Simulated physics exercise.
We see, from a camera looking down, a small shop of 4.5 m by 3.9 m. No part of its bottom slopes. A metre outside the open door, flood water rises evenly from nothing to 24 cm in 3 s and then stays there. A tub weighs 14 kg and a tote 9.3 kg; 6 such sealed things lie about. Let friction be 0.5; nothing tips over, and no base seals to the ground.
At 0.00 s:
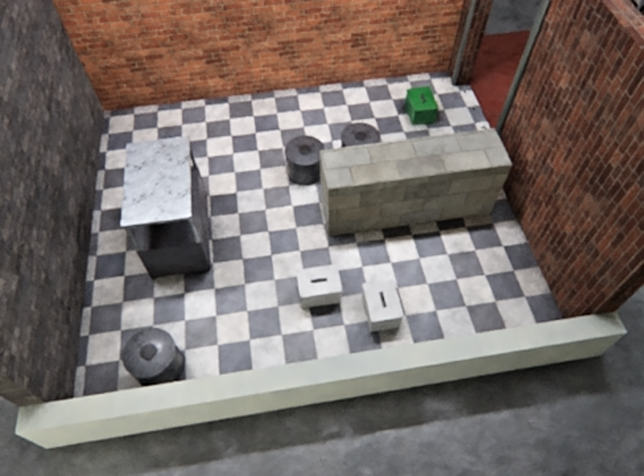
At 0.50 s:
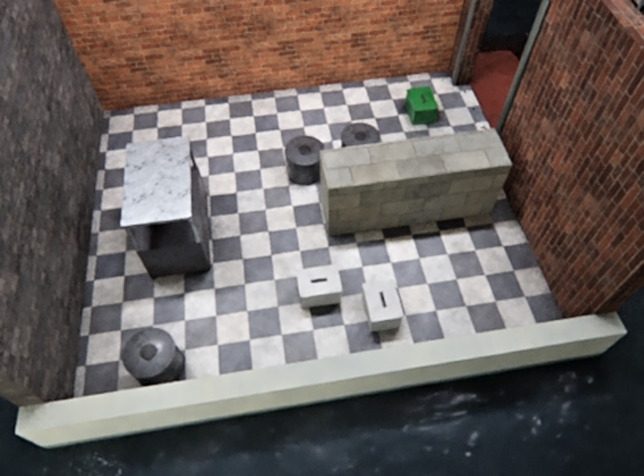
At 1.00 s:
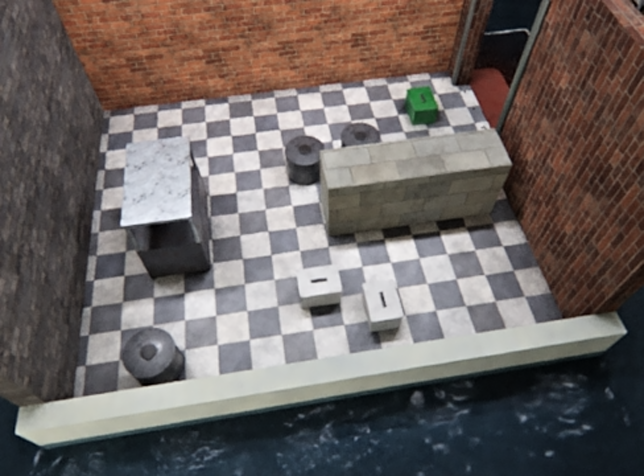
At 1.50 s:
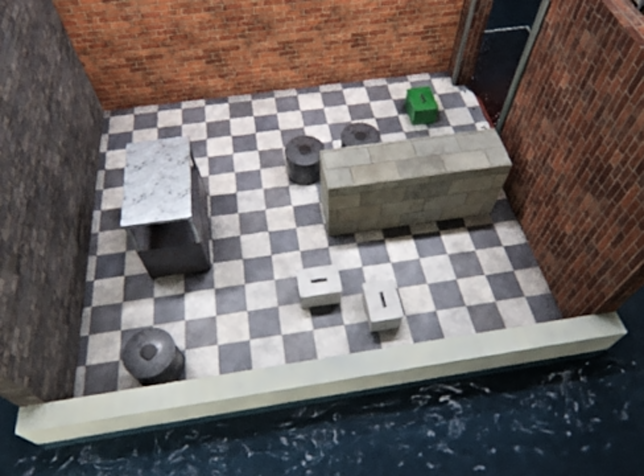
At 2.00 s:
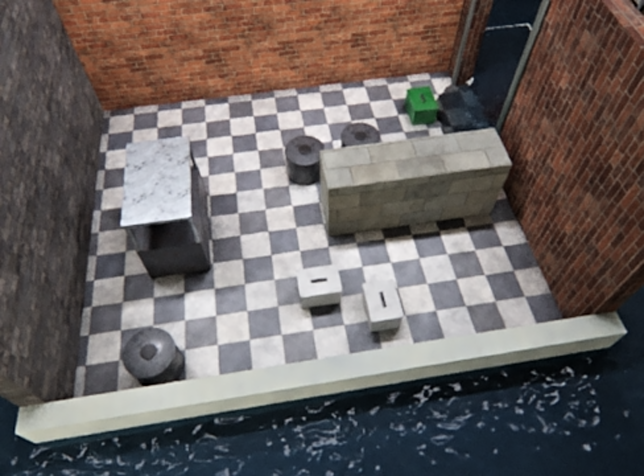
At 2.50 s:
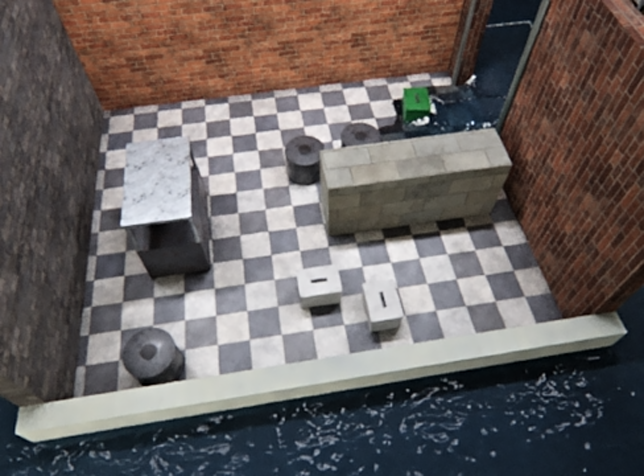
Dark water spreads over the ground outside a small room with brick walls and a checkered floor, then enters through the opening at the upper right. It reaches the green box near the doorway and nudges it slightly left, while the stools, counter and white boxes stay still.
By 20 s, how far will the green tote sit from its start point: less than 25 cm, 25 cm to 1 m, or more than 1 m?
Expect it to be pushed beyond a metre.
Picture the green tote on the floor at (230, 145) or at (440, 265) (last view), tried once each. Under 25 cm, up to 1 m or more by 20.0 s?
In that order: It goes a long way; it shifts a modest distance.
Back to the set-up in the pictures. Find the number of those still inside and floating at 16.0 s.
Tally: 6 of them.
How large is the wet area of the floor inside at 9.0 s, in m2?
Roughly 15 m2 of it is wet.
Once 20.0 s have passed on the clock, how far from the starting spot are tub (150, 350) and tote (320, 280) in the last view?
Net displacement, in order: 200 cm; 20 cm.
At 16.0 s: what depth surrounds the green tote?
Near 18 cm deep.
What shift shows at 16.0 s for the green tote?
Roughly 200 centimetres by that point.
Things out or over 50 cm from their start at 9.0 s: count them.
The number by then is 4.
After 4.0 s the green tote is near (314, 95), 1.3 m from its start, aground; 0 afloat.
After 9.0 s the green tote is near (142, 332), 4.2 m from its start, afloat; 4 afloat.
After 16.0 s the green tote is near (445, 239), 2.1 m from its start, afloat; 6 afloat.
After 20.0 s the green tote is near (519, 252), 2.4 m from its start, afloat; 6 afloat.
